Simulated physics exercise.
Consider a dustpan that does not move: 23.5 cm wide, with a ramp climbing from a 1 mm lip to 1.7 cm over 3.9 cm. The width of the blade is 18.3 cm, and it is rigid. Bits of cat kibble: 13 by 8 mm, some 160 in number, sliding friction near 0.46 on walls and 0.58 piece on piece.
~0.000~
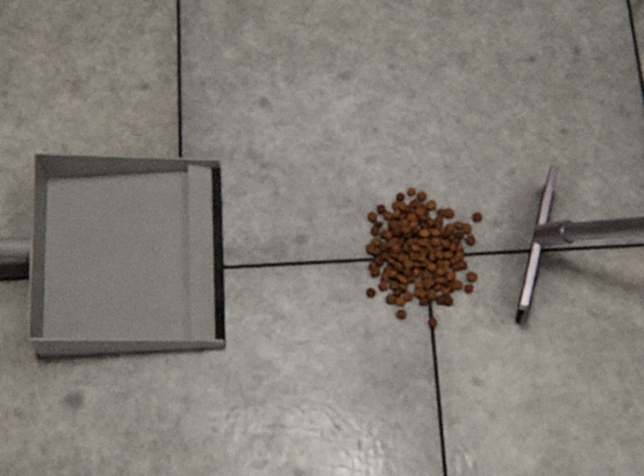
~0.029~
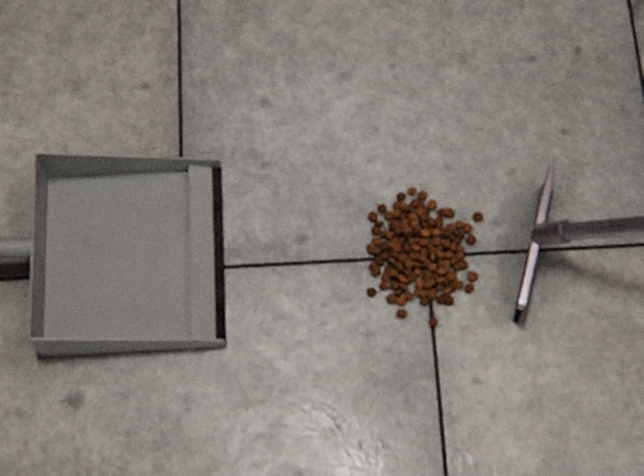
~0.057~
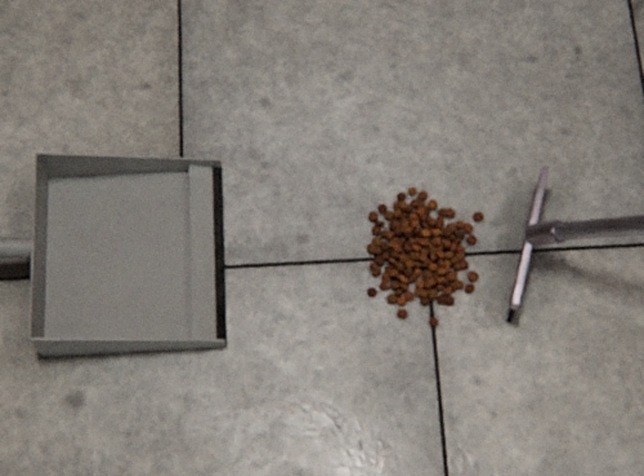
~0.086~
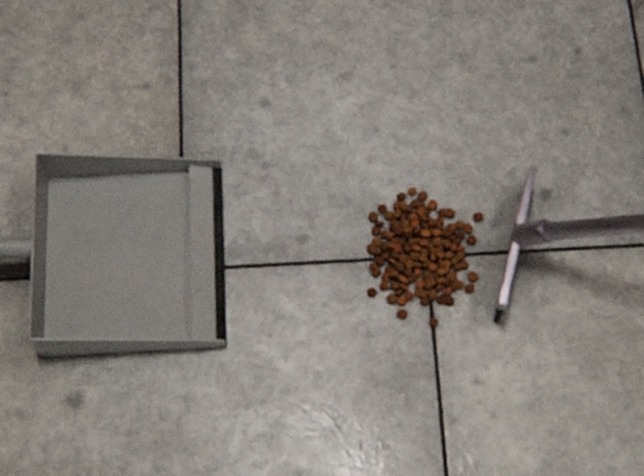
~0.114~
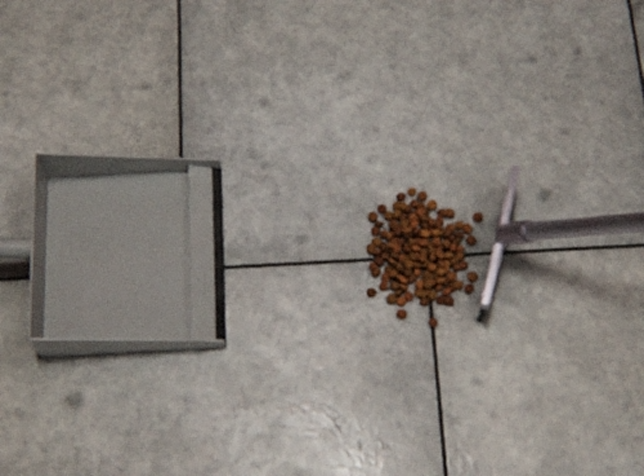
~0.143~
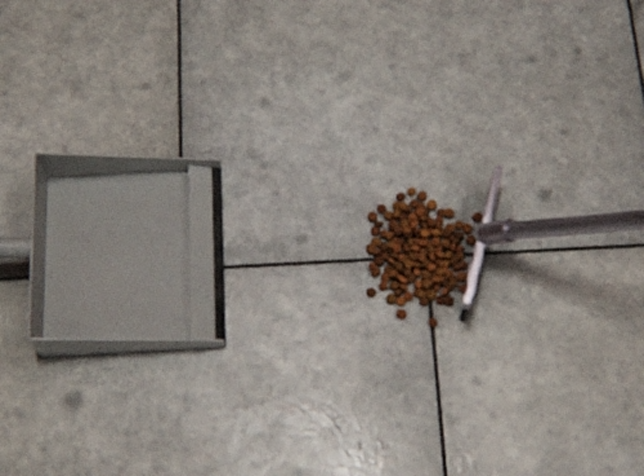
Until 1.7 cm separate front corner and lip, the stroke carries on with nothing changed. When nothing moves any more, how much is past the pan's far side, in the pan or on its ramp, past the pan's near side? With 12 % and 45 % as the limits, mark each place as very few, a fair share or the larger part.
My call: Past the pan's far side: Very few; in the pan or on its ramp: A fair share; past the pan's near side: Very few.
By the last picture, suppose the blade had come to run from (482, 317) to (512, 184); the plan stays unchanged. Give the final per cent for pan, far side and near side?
You'd see pan at 0, far at 0 and near at 5.
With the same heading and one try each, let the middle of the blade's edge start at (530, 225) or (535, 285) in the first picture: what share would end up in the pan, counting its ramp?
Close to 20 in a hundred, then close to 10 in a hundred.
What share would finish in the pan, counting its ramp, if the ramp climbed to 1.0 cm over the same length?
That change would give about 20 per cent.
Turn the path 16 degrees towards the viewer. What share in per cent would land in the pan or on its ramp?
In that case around 5 per cent.
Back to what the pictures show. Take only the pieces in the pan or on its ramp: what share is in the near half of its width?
Estimate: Close to 60 %.
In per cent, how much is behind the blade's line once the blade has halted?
Near 15 percent, give or take.
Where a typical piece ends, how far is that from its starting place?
I'd put it near 22 cm.
After 0.33 s, middle of the blade 18 cm from the lip; 0 % over the lip, far side 0 %, near side 0 %.
After 0.46 s, middle of the blade 9 cm from the lip; 0 % over the lip, far side 5 %, near side 0 %.
Then, at 0.72 s, middle of the blade 4 cm from the lip; 20 % over the lip, far side 5 %, near side 0 %.
In the end, at 1.2 s, far side 5 %, pan 15 %, near side 0 %, in front of the lip or behind the blade 75 %.
